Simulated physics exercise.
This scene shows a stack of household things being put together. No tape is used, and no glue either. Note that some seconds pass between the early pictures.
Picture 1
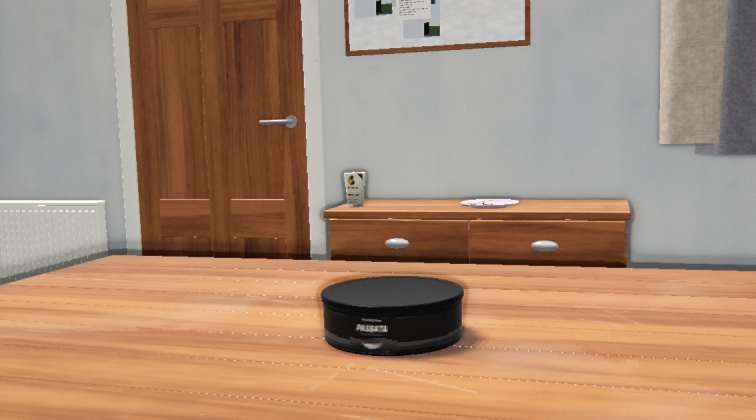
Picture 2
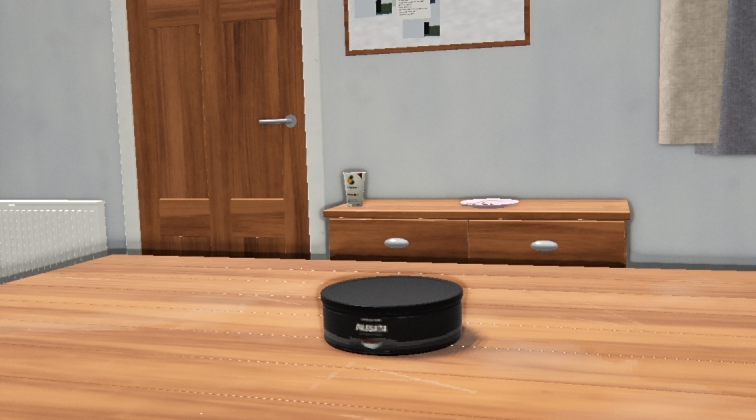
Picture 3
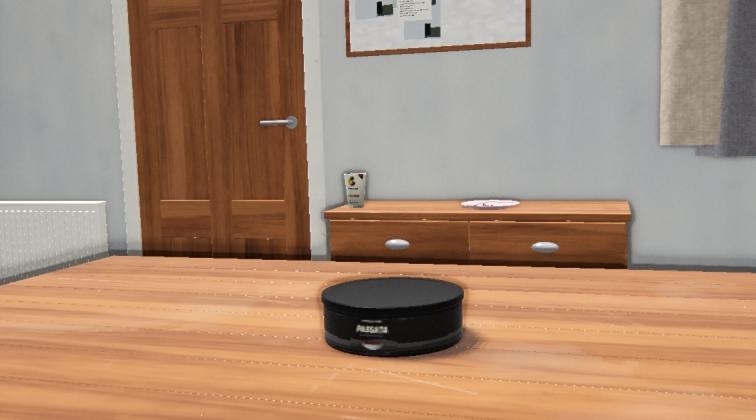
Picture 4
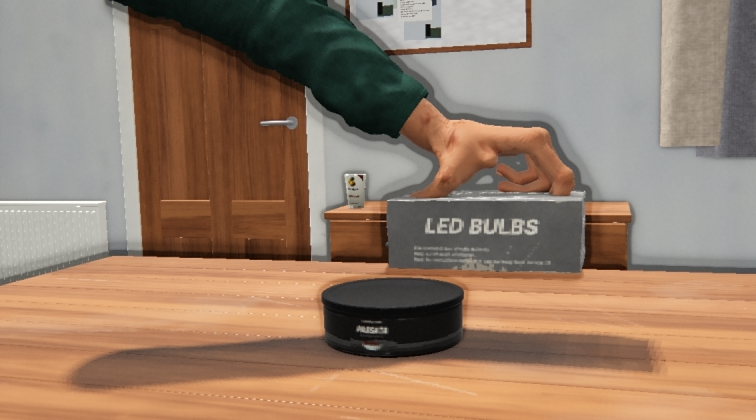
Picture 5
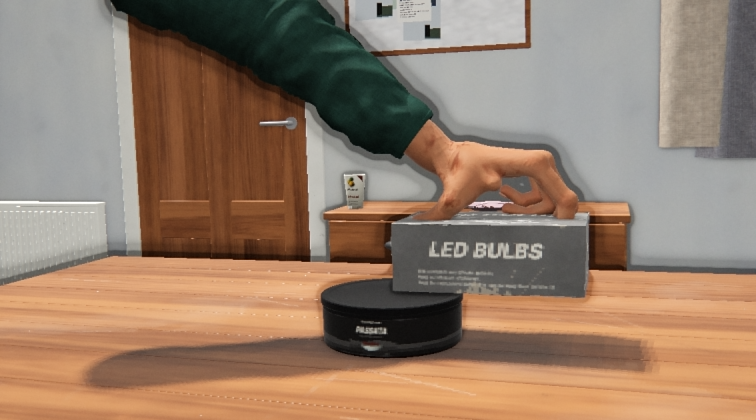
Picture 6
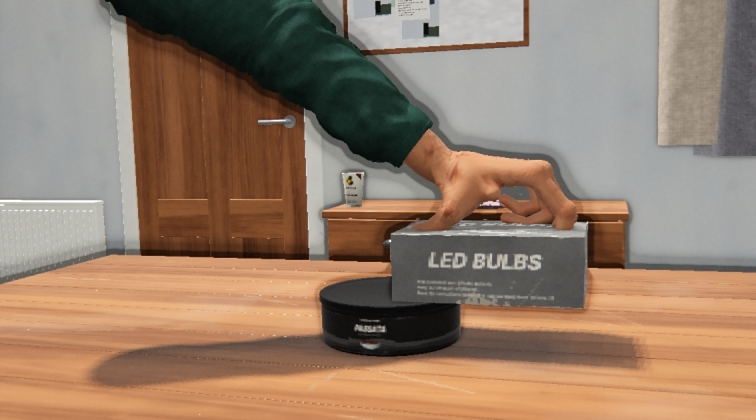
On a wooden table in a room, a green-sleeved hand lowering a grey LED bulbs box at a round black tub's right side.
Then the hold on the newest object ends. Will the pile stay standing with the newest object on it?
No.
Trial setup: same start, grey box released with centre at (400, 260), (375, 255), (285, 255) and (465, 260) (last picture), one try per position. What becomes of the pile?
Stays standing, stays standing, topples over, topples over.
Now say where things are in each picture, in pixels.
The last thing is not in view yet; black tub (393, 313), in the first picture.
The last thing is not in view yet; black tub (392, 313), in the second picture.
The last thing is not in view yet; black tub (393, 314), in the third picture.
Coming down; grey box (490, 228); black tub (393, 314), in the fourth picture.
Coming down; grey box (494, 251); black tub (392, 315), in the fifth picture.
In place under the hand; grey box (493, 260); black tub (391, 313), in the sixth picture.
Then, 0.20 s past the last view, grey box rocked 17° from its first pose near (501, 272).
Then, 0.30 s past the last view, grey box rocked 23° from its first pose near (507, 278).
Then, 0.80 s past the last view, grey box resting near (507, 278).
Finally, left askew, grey box; black tub still in place. Final places as the last picture's camera would see them, grey box near (507, 278). The pile loses its balance.
